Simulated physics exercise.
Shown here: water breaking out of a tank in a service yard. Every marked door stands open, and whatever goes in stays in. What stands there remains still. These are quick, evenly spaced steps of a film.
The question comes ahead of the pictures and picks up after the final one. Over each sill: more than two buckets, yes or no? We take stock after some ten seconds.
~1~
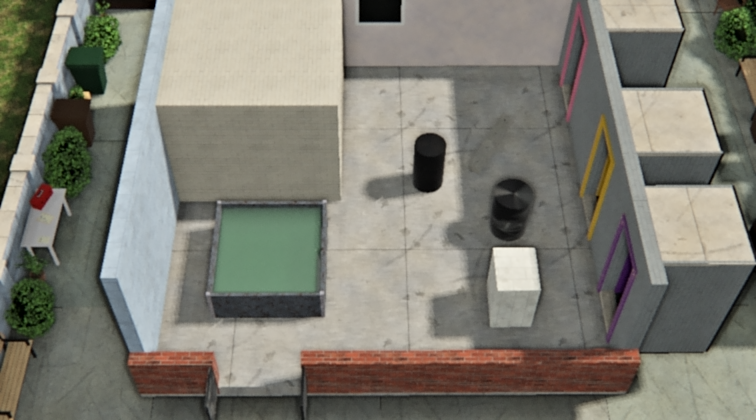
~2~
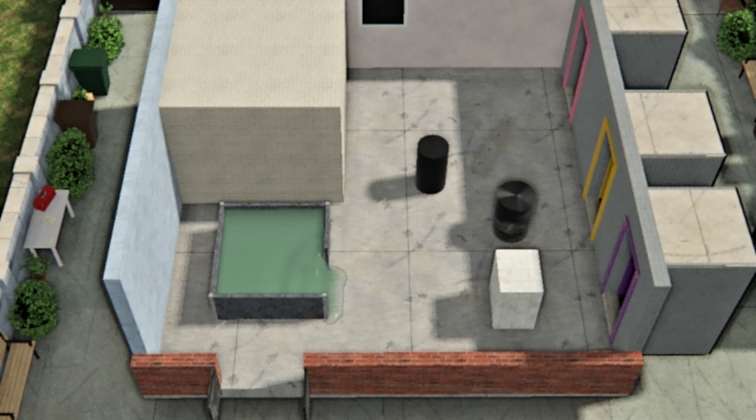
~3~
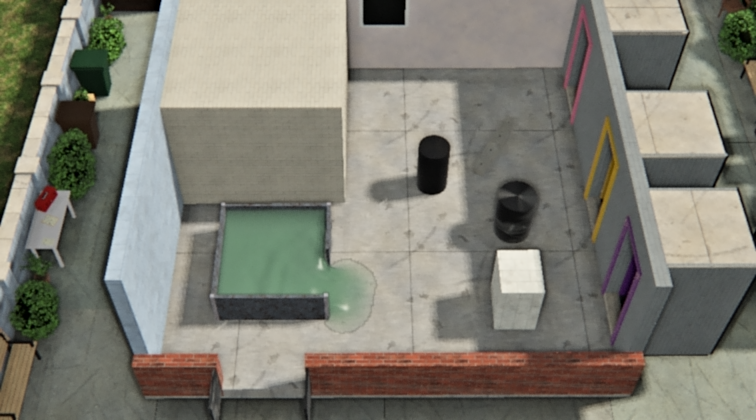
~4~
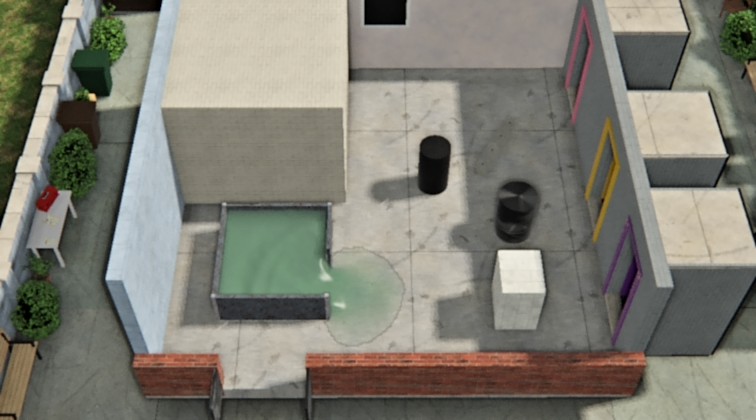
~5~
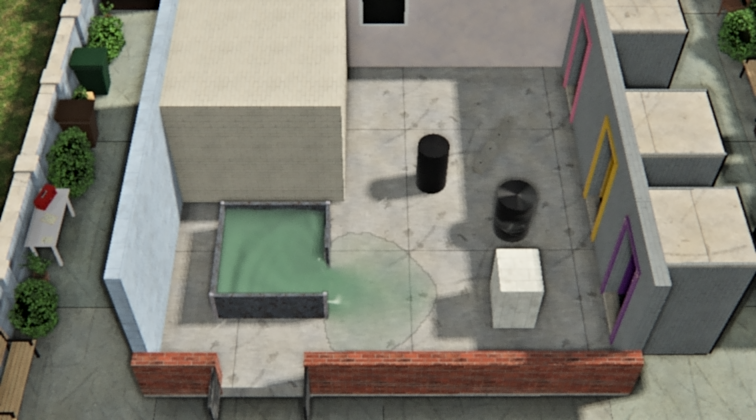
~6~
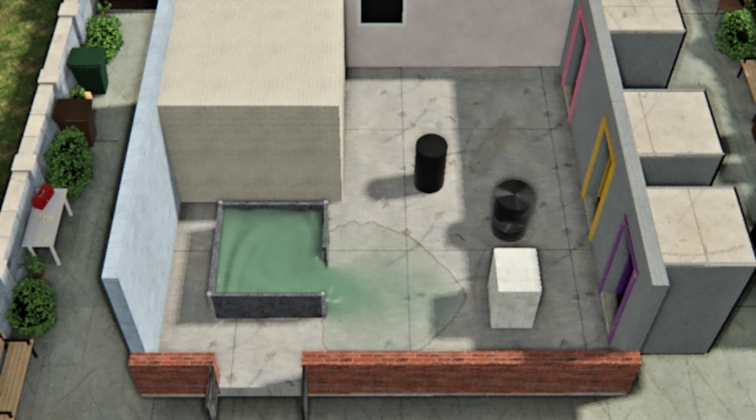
Purple door: Yes, more; yellow door: No, not more; pink door: No, not more.
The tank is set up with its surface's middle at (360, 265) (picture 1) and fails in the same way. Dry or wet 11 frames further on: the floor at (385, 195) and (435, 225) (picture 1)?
I'd say spared for the first and watered for the second.
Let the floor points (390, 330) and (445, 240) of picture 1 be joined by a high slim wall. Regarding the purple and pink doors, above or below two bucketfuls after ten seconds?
Purple: Stays within the limit. Pink: Stays within the limit.
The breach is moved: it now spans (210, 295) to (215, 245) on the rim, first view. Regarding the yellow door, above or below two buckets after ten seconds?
So yellow comes in lower.
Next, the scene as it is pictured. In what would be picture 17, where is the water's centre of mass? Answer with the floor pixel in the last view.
I'd say near (357, 287).
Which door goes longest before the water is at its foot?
It's the pink one.
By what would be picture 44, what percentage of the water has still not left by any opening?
Estimate: 96 per cent.
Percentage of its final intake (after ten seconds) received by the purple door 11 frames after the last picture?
Around 0 in a hundred.
A moment on, water covers 25 % of the floor; the purple door not reached, the yellow door not reached, the pink door not reached.
Next, water covers 35 % of the floor; the purple door not reached, the yellow door not reached, the pink door not reached.
Then, water covers 45 % of the floor; the purple door over two buckets in, the yellow door under two buckets in, the pink door not reached.
Later, water covers 55 % of the floor; the purple door over two buckets in, the yellow door under two buckets in, the pink door wet at the sill, nothing in.
In the end, water covers 85 % of the floor; the purple door over two buckets in, the yellow door under two buckets in, the pink door wet at the sill, nothing in.
